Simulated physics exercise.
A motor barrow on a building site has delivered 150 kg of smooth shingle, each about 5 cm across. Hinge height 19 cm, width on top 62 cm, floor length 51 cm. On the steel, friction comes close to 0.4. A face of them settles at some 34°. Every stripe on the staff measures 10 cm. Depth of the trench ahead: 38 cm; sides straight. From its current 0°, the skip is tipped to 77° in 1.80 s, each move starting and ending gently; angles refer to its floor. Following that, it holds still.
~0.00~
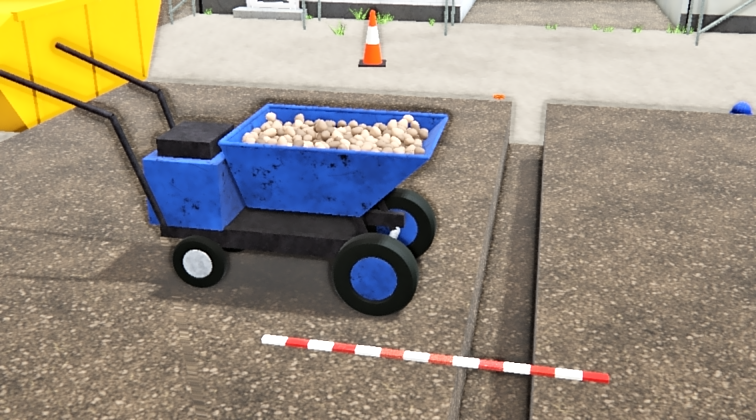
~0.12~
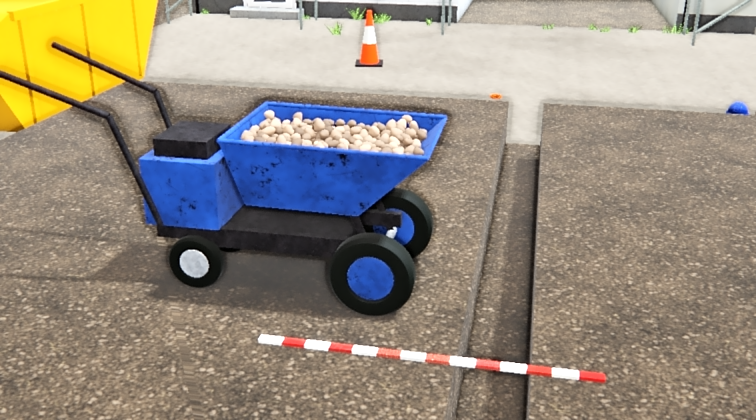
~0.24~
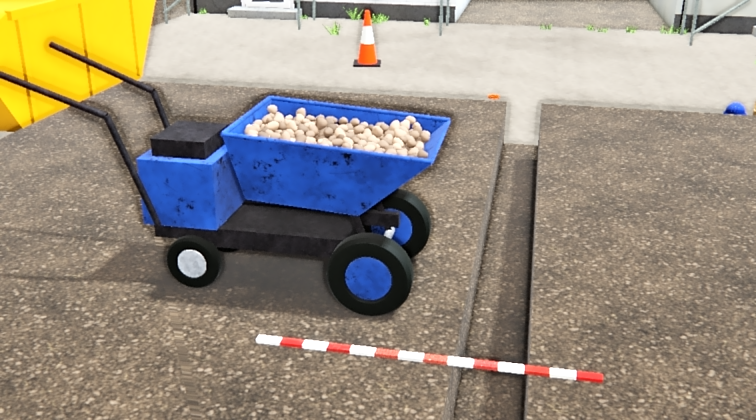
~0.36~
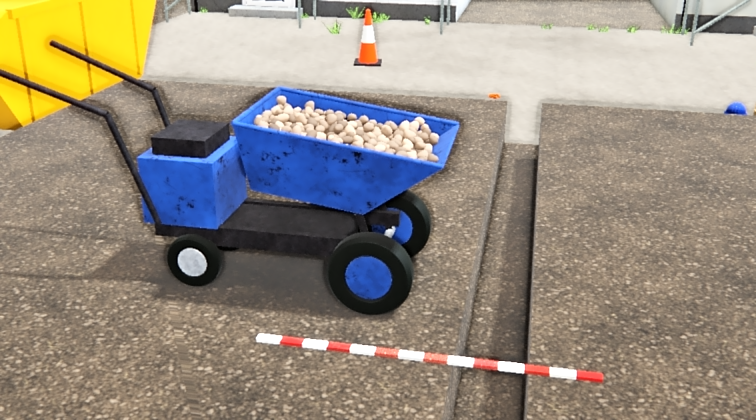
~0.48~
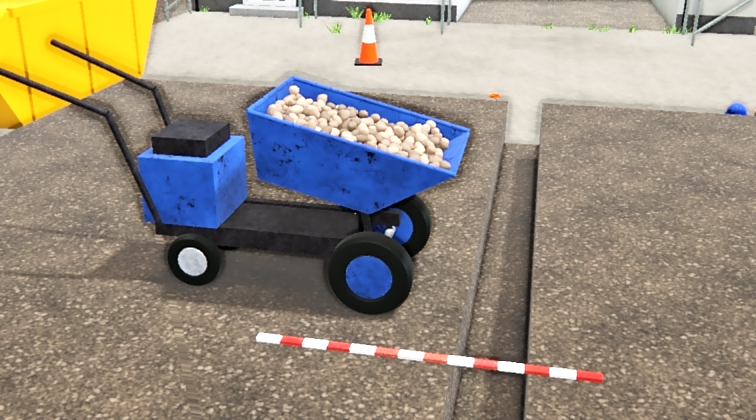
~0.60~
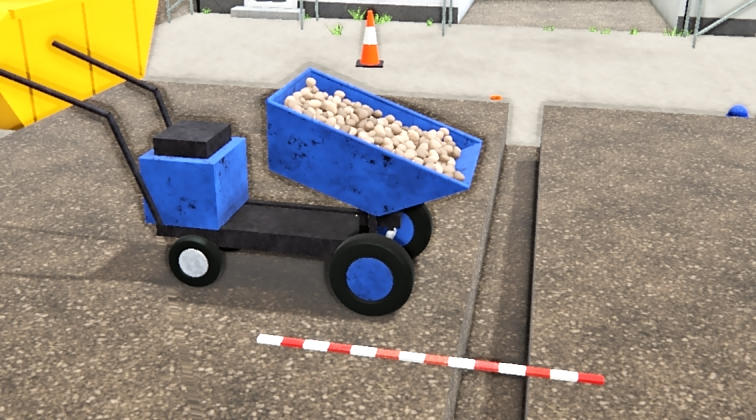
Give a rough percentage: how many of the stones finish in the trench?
32 %.
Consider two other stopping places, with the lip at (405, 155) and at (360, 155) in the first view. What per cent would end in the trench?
55 %, then 100 %.
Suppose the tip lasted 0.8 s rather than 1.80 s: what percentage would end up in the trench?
My guess is near 25 percent.
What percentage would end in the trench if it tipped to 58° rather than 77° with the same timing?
It would be near 40 per cent.
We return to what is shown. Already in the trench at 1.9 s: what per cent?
By then, around 20 percent.
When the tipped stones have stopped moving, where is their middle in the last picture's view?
(576, 301).
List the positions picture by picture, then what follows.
The first frame shows lip at (428, 158), floor tilted 0°, highest stones at (378, 128).
The second frame shows lip at (427, 159), floor tilted 1°, highest stones at (348, 127); the stones move at 0.1 m/s on average.
The third frame shows lip at (432, 162), floor tilted 4°, highest stones at (295, 123); the stones move at 0.3 m/s on average.
In the fourth frame, the skip is at 8°, its lip at (442, 167); the top of the load is at (282, 113); the stones move at 0.4 m/s on average.
In the fifth frame, the skip is at 14°, its lip at (454, 175); the top of the load is at (293, 103); the stones move at 0.5 m/s on average.
In the sixth frame, the skip is at 20°, its lip at (468, 188); the top of the load is at (309, 93); the stones move at 0.5 m/s on average.
After 1.4 s the floor is at 65°; 92 % in the skip, 3 % in the trench, 4 % past the trench; the foremost stones are at (553, 285).
After 1.9 s the floor is at 77°; 17 % in the skip, 18 % in the trench, 66 % past the trench; the foremost stones are past the picture's edge.
After 2.2 s the floor is at 77°; 2 % in the skip, 28 % in the trench, 70 % past the trench; the foremost stones are past the picture's edge.
After 4.2 s the floor is at 77°; 0 % in the skip, 32 % in the trench, 68 % past the trench; the foremost stones are past the picture's edge.
